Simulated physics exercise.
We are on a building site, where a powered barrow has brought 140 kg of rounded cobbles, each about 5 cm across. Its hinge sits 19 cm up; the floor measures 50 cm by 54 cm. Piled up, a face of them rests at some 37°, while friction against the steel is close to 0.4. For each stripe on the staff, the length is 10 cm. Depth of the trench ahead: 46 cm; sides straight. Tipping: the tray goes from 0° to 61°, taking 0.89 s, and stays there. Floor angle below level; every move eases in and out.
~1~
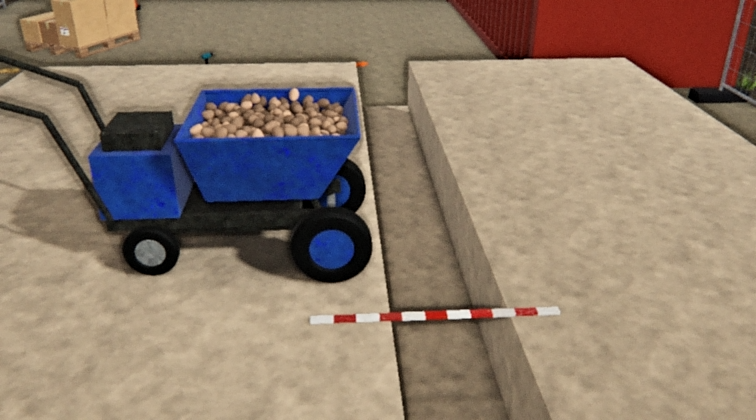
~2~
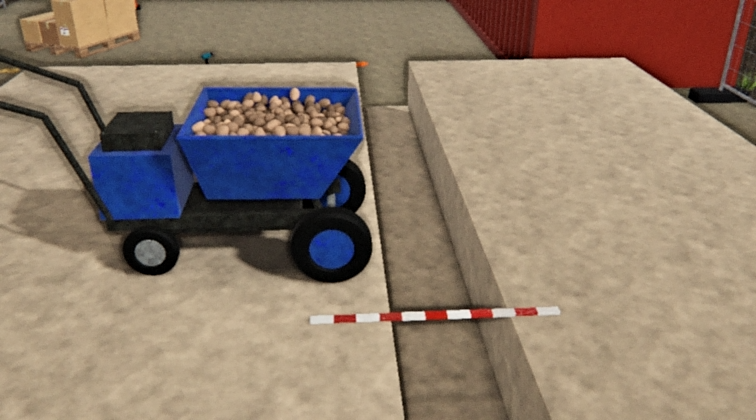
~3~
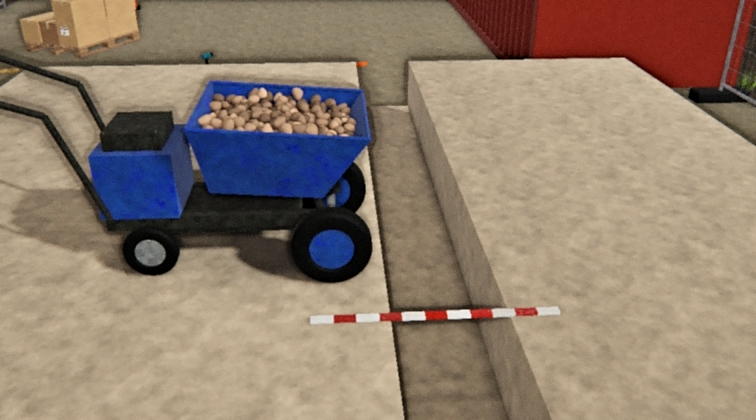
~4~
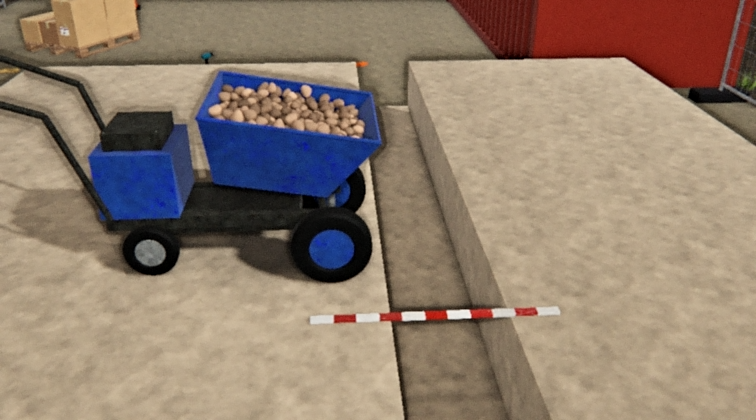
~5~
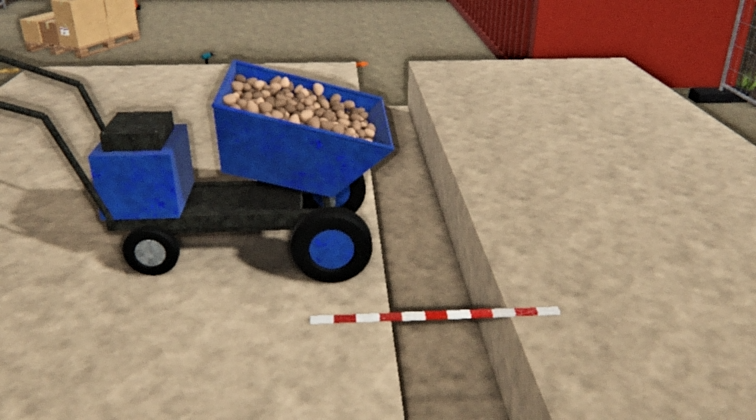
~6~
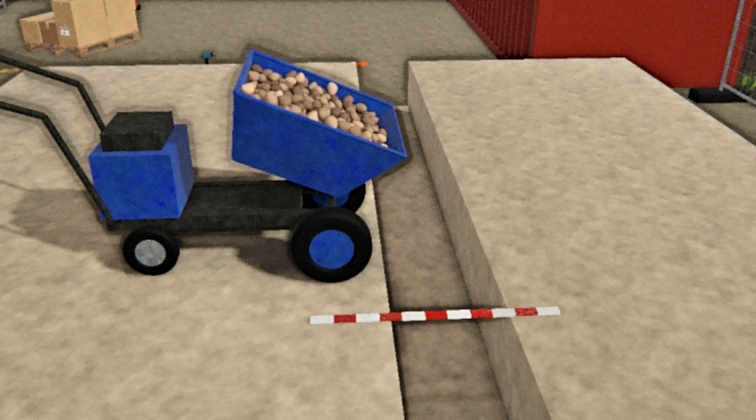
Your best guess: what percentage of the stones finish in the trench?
My guess is about 27 per cent.
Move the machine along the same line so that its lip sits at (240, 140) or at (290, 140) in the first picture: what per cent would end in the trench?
About 40 per cent first, then about 55 per cent.
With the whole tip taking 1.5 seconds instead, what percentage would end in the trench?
Then some 40 per cent would.
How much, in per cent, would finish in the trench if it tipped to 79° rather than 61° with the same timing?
The trench would hold about 55% of it.
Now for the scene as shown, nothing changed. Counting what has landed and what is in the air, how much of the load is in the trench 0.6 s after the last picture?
Something like 10 in a hundred.
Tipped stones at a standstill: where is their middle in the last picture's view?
The middle should be near (472, 300).
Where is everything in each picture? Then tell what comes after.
Lip at (360, 137), floor tilted 0°, highest stones at (261, 110), in the first picture.
The tray is at 1°, its lip at (362, 138); the top of the load is at (261, 107), in the second picture.
Lip at (370, 140), floor tilted 5°, highest stones at (257, 102), in the third picture.
The tray is at 9°, its lip at (380, 143); the top of the load is at (252, 96), in the fourth picture.
Lip at (393, 149), floor tilted 16°, highest stones at (256, 87), in the fifth picture.
Lip at (406, 157), floor tilted 23°, highest stones at (264, 79), in the sixth picture.
Then, 0.3 s after the last picture the floor is at 52°, 100 % in the tray; the foremost stones are at (426, 175).
Then, 0.6 s after the last picture the floor is at 61°, 85 % in the tray, 11 % in the trench, 4 % past the trench; the foremost stones are at (506, 235).
Then, 1.0 s after the last picture the floor is at 61°, 58 % in the tray, 17 % in the trench, 25 % past the trench; the foremost stones are at (583, 223).
Then, 2.9 s after the last picture the floor is at 61°, 48 % in the tray, 27 % in the trench, 25 % past the trench; the foremost stones are at (675, 212).
